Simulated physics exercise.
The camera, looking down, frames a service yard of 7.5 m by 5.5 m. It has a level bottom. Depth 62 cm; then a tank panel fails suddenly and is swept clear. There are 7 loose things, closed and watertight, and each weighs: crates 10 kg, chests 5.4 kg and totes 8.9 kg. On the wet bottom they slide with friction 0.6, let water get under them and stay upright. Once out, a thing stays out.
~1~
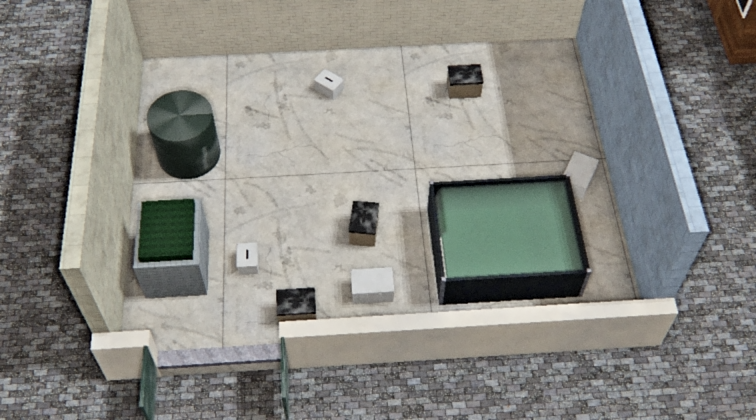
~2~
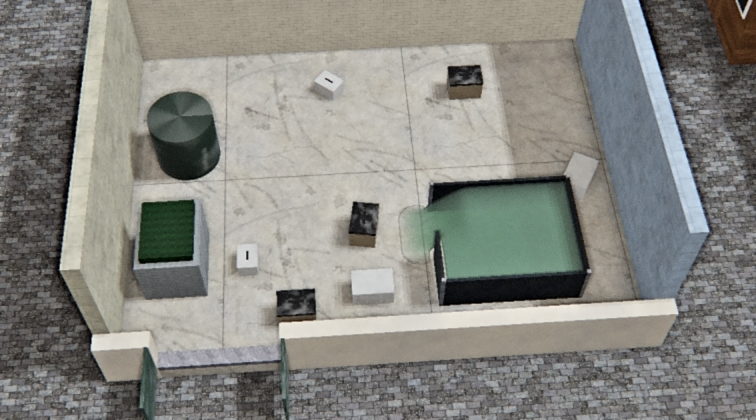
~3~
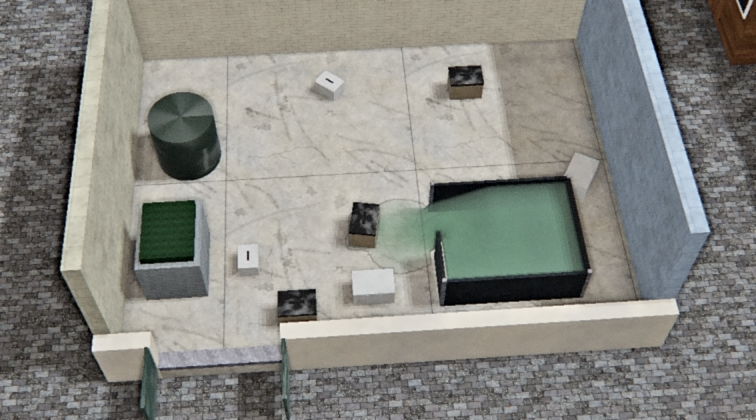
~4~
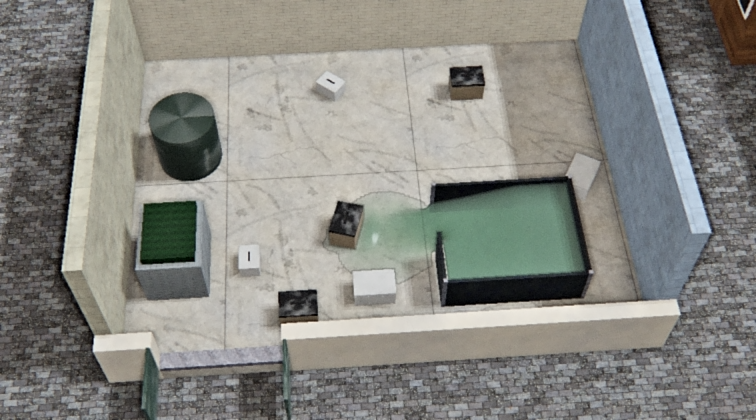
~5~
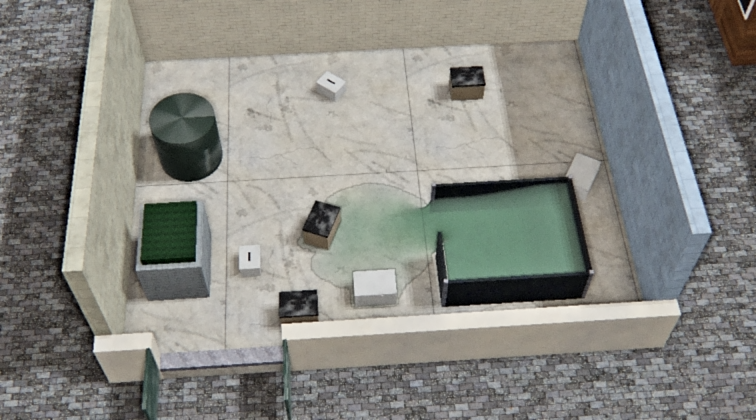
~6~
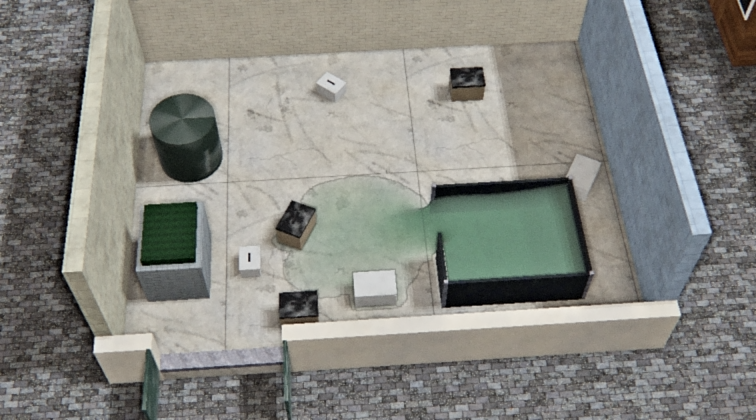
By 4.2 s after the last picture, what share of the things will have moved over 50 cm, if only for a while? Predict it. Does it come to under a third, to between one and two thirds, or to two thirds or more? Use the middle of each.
Looks like the middle band.
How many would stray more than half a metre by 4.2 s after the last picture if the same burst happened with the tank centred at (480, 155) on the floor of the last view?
Result: 1 of them.
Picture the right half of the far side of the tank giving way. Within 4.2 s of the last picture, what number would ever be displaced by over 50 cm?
Then it comes to 2 of them.
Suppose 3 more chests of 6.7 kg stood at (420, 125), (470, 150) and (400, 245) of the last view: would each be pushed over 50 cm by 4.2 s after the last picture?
In the order asked: Not as far, not as far, farther than that.
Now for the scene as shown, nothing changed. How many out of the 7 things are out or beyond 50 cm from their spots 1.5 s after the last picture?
Result: 1.
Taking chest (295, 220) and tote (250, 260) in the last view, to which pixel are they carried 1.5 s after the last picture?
(147, 186) and (218, 267), roughly.
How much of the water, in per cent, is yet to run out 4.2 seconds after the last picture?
Around 90 per cent of the water is still in there.
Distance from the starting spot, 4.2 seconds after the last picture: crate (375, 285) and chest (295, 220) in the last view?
The first ends 40 centimetres from its start and the second 250 centimetres.
Then, 0.4 s after the last picture 1 of 7 are over 50 cm from their spots; 0 afloat.
Then, 1.5 s after the last picture 1 of 7 are over 50 cm from their spots; 3 afloat.
Then, 2.8 s after the last picture 3 of 7 are over 50 cm from their spots; 1 afloat.
Then, 4.2 s after the last picture 3 of 7 are over 50 cm from their spots, and 3 have been at some point; 1 afloat.
